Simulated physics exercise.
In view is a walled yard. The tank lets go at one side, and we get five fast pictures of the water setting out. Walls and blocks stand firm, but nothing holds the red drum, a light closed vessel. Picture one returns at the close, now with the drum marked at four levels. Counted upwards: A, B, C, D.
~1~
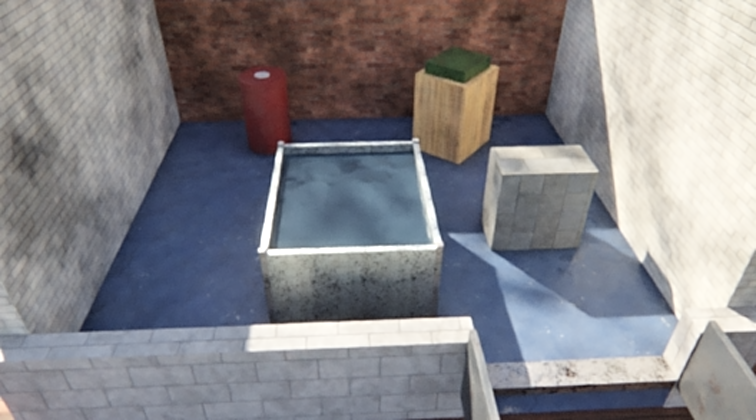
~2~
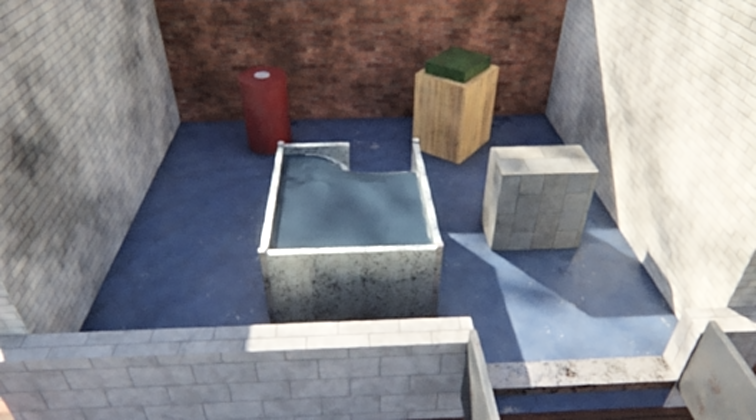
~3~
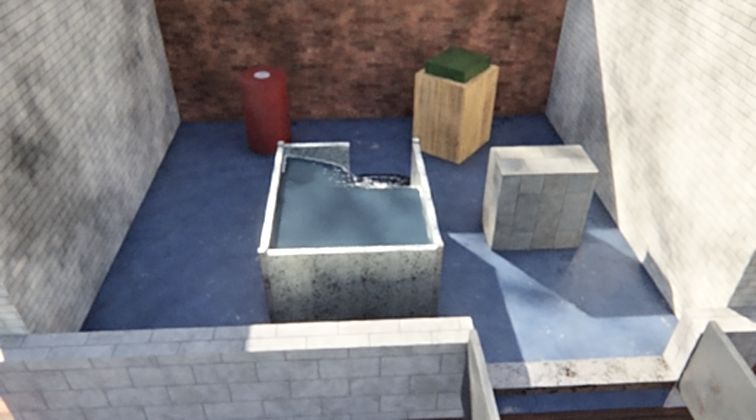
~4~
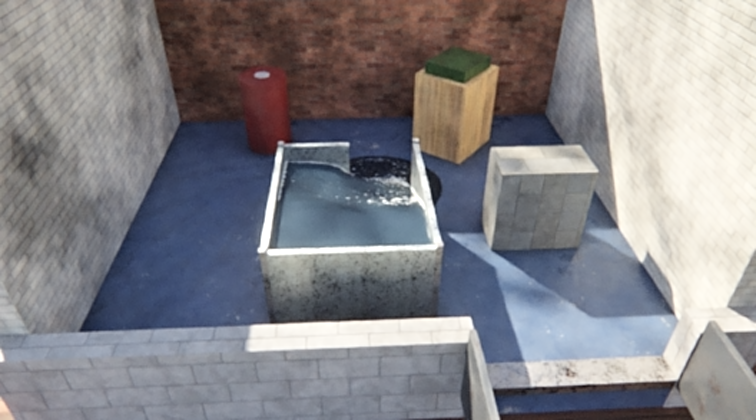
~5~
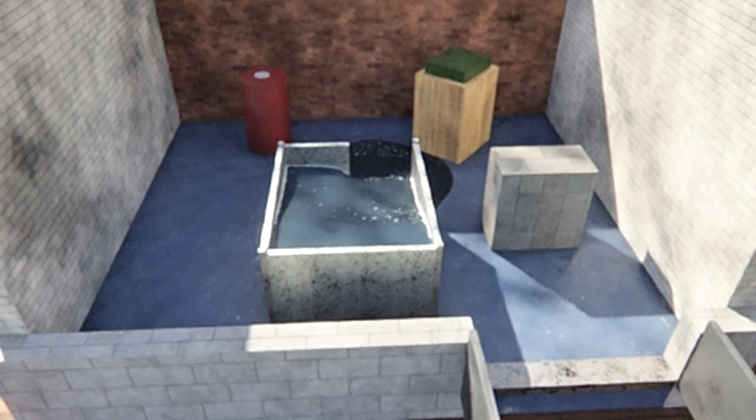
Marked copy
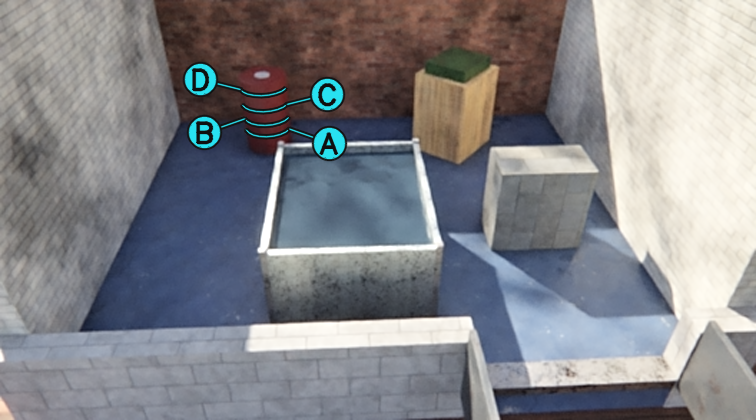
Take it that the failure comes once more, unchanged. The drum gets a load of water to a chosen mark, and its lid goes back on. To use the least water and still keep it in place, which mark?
A is the one.
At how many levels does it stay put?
All four.
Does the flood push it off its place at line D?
No, not at all.
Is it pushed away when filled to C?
No, not at all.
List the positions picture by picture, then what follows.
The first frame shows lid of the red drum at (262, 75); tank full, its middle at (350, 197); open gate at (577, 317).
In the second frame, water covers 2 % of the ground, mostly out of sight from here.
In the third frame, water covers 4 % of the ground, mostly out of sight from here.
In the fourth frame, water covers 7 % of the ground, mostly out of sight from here.
The fifth frame shows lid of the red drum at (262, 75); 11 % of the ground wet, in view closest to the drum at (347, 147).
On the marked copy, A at (266, 136); B at (265, 125); C at (263, 111); D at (261, 95); from the bottom up A, B, C, D.
If A is chosen, it shifts by a finger or two and stays.
If B is chosen, it does not move.
If C is chosen, it does not move.
If D is chosen, it does not move.
